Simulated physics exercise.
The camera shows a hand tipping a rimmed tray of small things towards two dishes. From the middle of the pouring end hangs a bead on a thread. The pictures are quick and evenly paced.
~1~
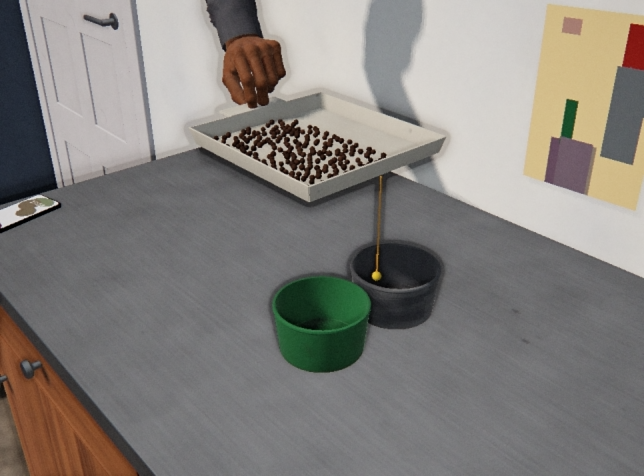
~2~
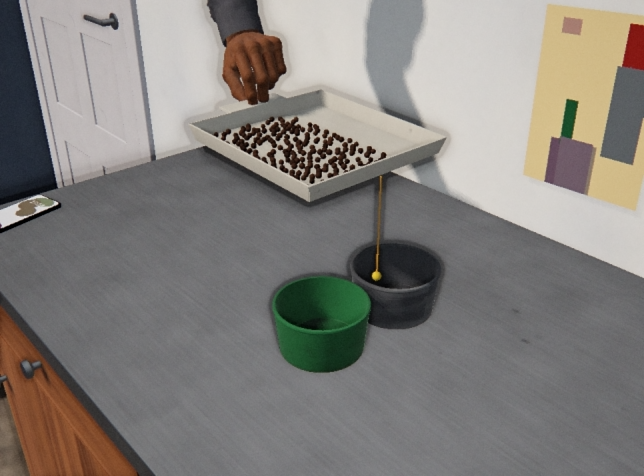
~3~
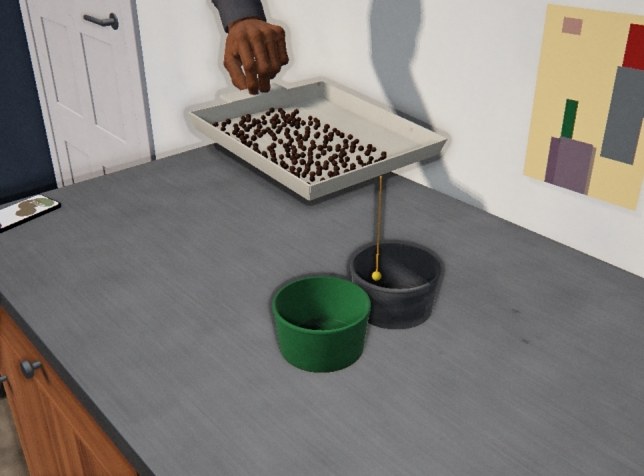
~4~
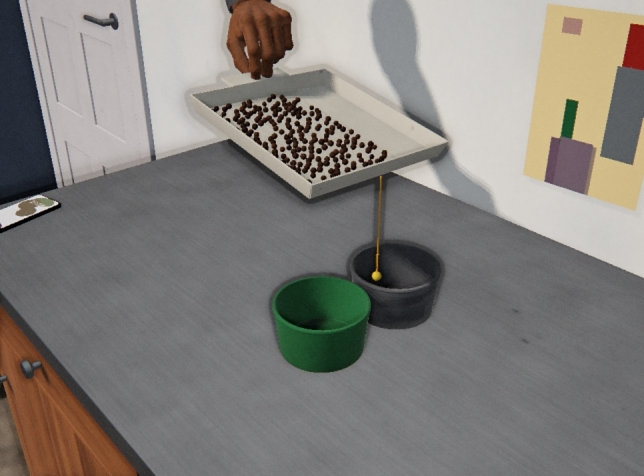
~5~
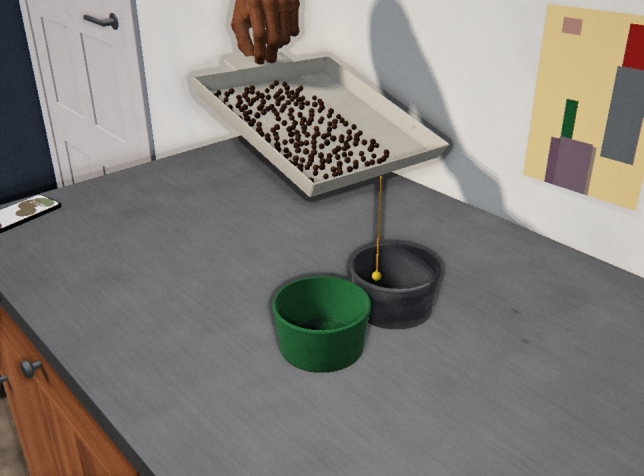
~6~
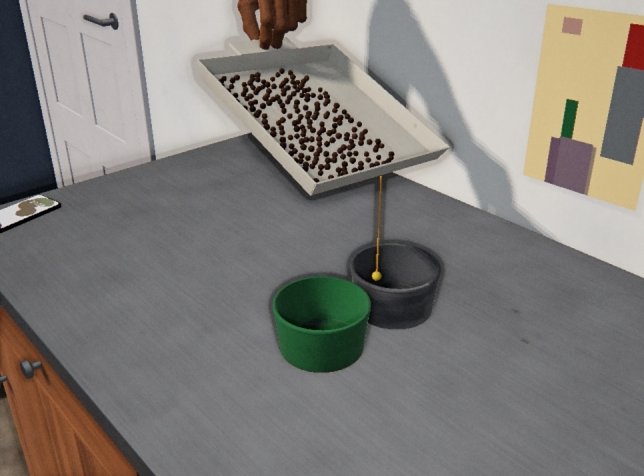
A hand tilting a pale rimmed tray of small brown berries, raising its back end above green and dark grey dishes.
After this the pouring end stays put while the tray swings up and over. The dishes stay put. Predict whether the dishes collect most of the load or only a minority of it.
They collect only a minority of it.
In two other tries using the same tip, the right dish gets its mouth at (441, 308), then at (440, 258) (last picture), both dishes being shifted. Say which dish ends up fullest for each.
Place 1: The one on the right side; place 2: The one on the right side.
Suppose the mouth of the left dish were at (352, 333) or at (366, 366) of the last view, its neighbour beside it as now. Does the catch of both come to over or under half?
At place one the greater share; at place two a lesser share.
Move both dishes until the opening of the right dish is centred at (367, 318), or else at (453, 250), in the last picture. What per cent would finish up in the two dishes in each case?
In order, 10 % and 60 %.
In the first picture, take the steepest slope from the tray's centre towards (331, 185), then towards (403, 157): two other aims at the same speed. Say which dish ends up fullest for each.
For the first place it's the left-side dish, for the second the right-side dish.
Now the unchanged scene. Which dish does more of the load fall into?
Result: The right of the two takes it.
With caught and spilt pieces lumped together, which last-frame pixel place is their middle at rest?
Last view, resting centre - approx. (444, 334).
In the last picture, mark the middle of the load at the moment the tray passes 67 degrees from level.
Around (394, 167).
Soon, tray tipped steeply; most on the tray; a small part in the air.
A while on, tray tipped past a quarter turn; about a quarter on the tray; a small part in the right dish; about a quarter outside both; about half in the air.
Towards the end, tray tipped past a quarter turn; a stray few in the left dish; about a quarter in the right dish; most outside both.
Finally, tray tipped past a quarter turn; a stray few in the left dish; about a quarter in the right dish; most outside both.
